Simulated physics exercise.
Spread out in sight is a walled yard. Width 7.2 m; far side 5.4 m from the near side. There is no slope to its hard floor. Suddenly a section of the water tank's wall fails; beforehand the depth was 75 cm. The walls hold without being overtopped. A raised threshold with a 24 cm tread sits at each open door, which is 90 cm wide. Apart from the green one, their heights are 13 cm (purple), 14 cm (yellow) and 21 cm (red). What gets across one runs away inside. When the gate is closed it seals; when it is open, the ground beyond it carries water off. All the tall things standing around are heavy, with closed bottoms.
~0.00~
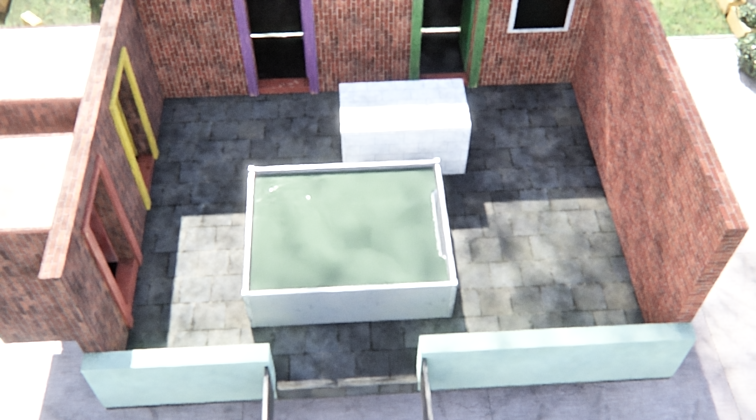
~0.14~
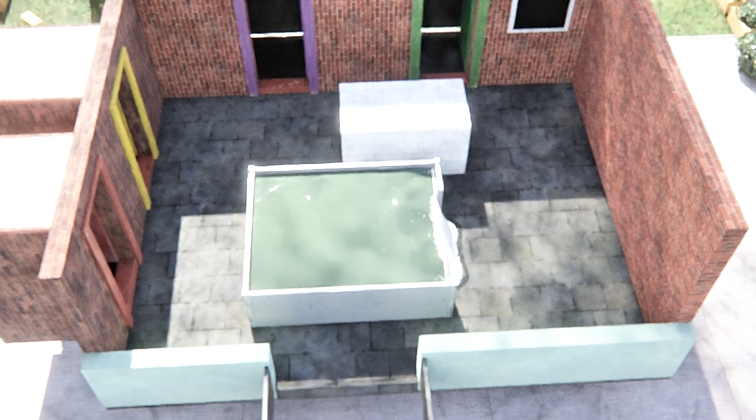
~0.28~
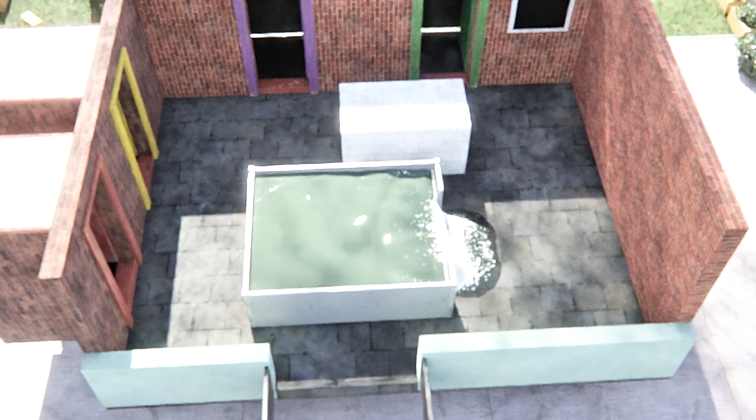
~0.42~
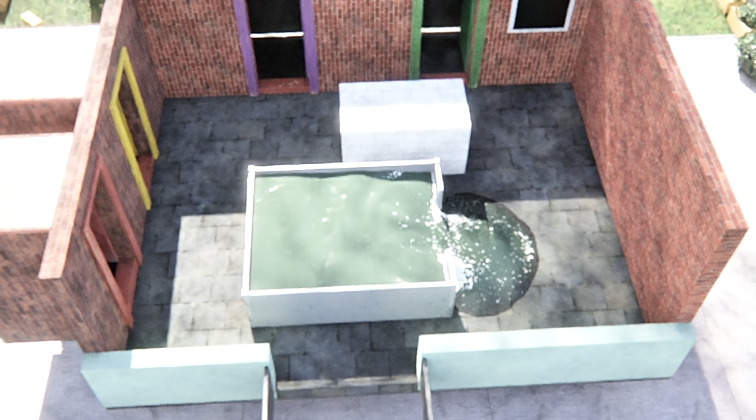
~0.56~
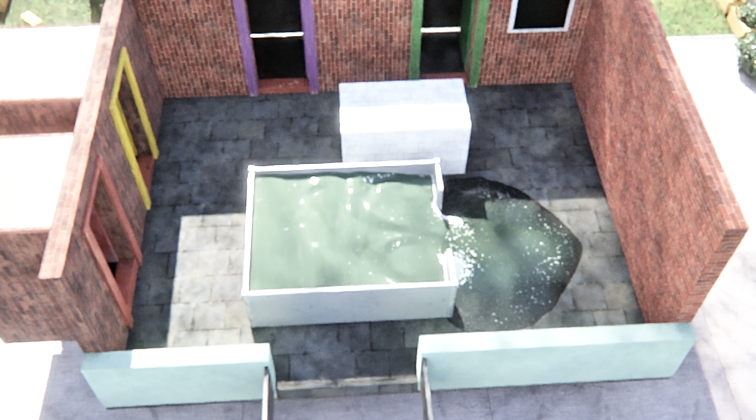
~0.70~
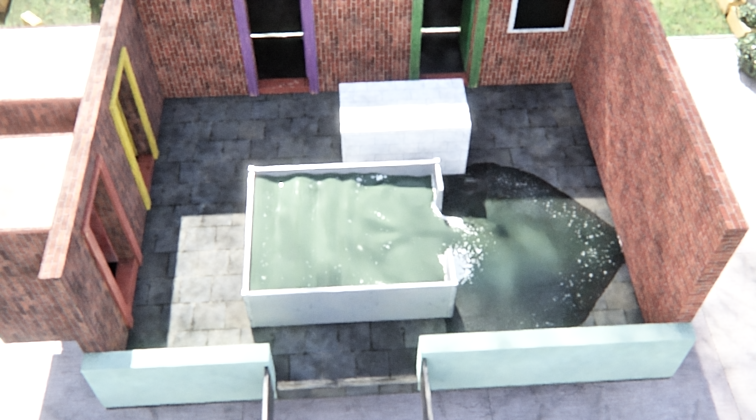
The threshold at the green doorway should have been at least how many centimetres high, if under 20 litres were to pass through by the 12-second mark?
At least some 11.5 cm.
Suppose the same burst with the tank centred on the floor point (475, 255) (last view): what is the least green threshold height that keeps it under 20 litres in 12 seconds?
Minimum: Approx. 12.5 cm.
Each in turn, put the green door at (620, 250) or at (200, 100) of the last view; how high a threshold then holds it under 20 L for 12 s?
You'd want about 33 cm there first, then about 14.0 cm.
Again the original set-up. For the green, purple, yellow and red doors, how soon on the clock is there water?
So green sees it at 2.6 s, purple at 4.0 s, yellow at 5.5 s and red at 5.5 s.
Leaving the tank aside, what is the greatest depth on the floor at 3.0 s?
Max depth: Around 36 cm.
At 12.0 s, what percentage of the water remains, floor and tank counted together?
Something near 92 out of a hundred parts.
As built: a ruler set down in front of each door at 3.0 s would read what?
At the green door the depth is 5 cm, at purple 0 cm, at yellow 0 cm and at red 0 cm.
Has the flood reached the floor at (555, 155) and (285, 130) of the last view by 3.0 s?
Taking them in turn, they come out submerged and spared.
After 1.4 s water covers 30 % of the floor, deepest (45 cm) near (642, 354); it has not reached the green door.
After 3.0 s water covers 40 % of the floor, deepest (36 cm) near (564, 89); 5 cm at the green door, 0 litres in over its 11 cm threshold.
After 12.0 s water covers 95 % of the floor, deepest (20 cm) near (122, 381); 10 cm at the green door, 21 litres in over its 11 cm threshold.
At the green door as built, the water arrived by 2.7 s and peaked near 14 cm at 7.4 s.
Run again over the same 12 s with other heights there, 34 litres in over 10 cm, 2 litres over 14 cm. The limit of 20 litres is kept from about 11.5 cm up.
